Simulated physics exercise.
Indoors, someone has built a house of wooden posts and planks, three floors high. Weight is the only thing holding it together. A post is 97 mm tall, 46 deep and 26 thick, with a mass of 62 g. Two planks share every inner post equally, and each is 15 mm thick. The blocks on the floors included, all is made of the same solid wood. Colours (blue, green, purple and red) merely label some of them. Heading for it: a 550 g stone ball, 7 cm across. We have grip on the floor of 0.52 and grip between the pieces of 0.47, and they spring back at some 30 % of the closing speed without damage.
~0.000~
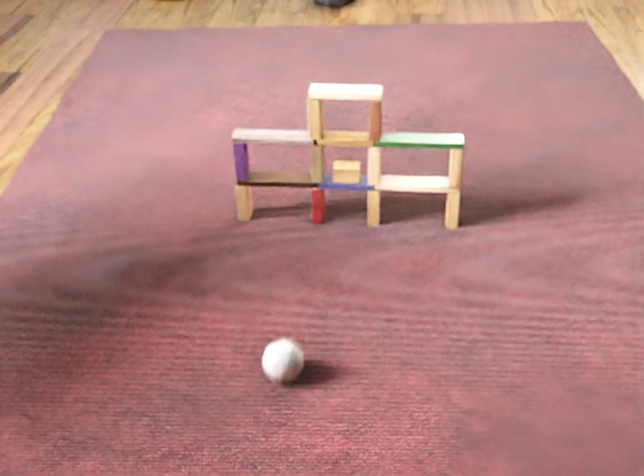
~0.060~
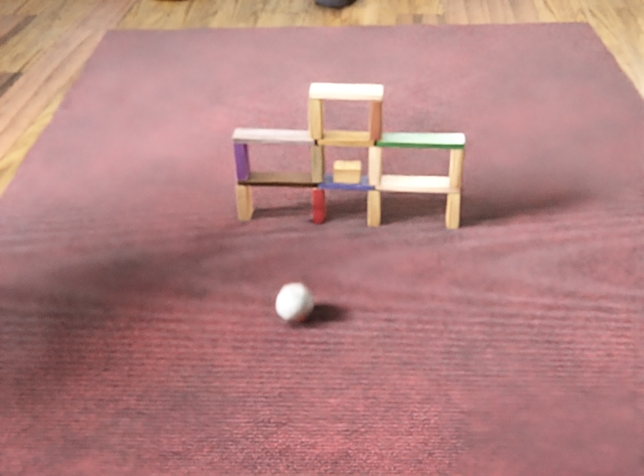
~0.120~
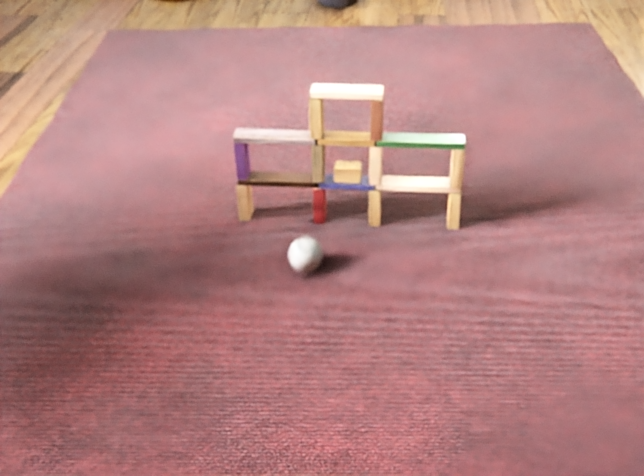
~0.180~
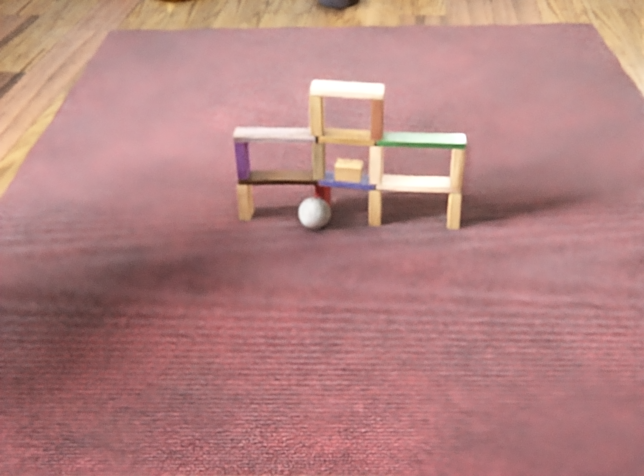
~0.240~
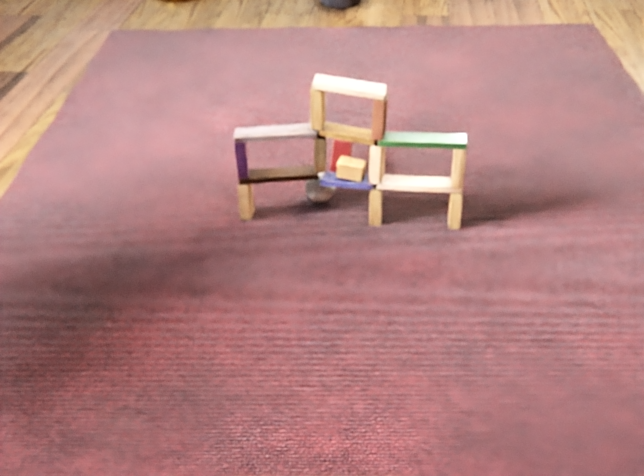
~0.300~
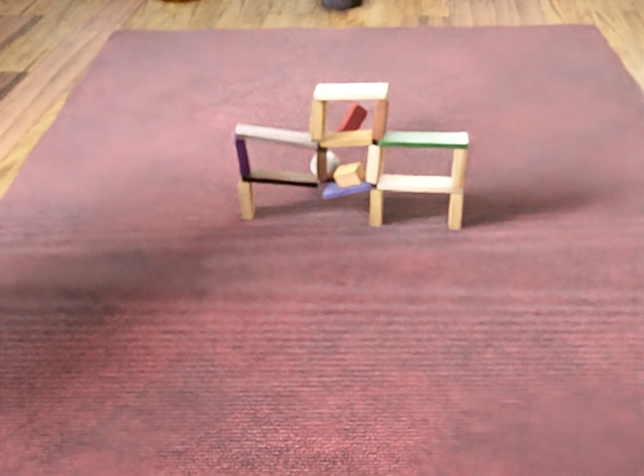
On a dark red rug, a pale ball rolled away toward a little house of wooden blocks and knocked out the red post, and the blue plank and small block above it tilted and sank slightly.
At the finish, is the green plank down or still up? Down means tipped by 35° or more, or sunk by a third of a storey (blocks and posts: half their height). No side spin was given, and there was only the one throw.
It is down.
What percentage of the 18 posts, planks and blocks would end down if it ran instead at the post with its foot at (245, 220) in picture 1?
Then it would be 50 %.
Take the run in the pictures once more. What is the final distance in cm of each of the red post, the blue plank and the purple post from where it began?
The red one ends 124 cm from its start, the blue one 10 cm and the purple one 14 cm.
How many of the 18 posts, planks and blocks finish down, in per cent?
Something close to 100 percent of them.
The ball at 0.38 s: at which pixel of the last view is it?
Look close to (331, 138).
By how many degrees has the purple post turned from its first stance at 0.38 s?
I'd put it at roughly 10 degrees away from its starting angle.
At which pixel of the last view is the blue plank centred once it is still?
It comes to rest around (364, 208) in the last view.
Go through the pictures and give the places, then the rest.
In the first frame (we follow the side turned to the camera; the camera moves round a little), ball (283, 362) 48 cm from contact, 2.8 m/s; green plank (419, 138); red post (318, 207); purple post (239, 162); no piece has moved.
Ball (295, 304) 31 cm from contact, 2.8 m/s; green plank (420, 138), in the second frame.
Ball (306, 255) 14 cm from contact, 2.8 m/s; green plank (421, 138), in the third frame.
Ball (315, 213) after contact, 2.0 m/s; green plank (422, 138); 3 stirred so far, in the fourth frame.
Ball (320, 187) after contact, 2.0 m/s; green plank (422, 137); steepest lean 10°, the post at (320, 156); 11 stirred so far, in the fifth frame.
Ball after contact, 1.9 m/s; green plank (423, 137); blue plank (347, 192) tipped 24°, 22 mm lower; 2 of the 18 pieces down, 12 disturbed in all, in the sixth frame.
Around 0.38 s, ball still moving; 9 of the 18 pieces down; green plank tipped 11°; red post on its side.
Around 0.54 s, ball still moving; 12 of the 18 pieces down; green plank tipped 30°, 25 mm lower; red post on its side.
Around 0.76 s, ball still moving; 18 of the 18 pieces down; green plank on its side; red post on its side.
Finally (1.6 s), ball rolling away; 18 of the 18 pieces down; green plank upside down; red post on its side; purple post on its side. Seen by the last camera, middles, green plank near (532, 275), red post near (386, 31).
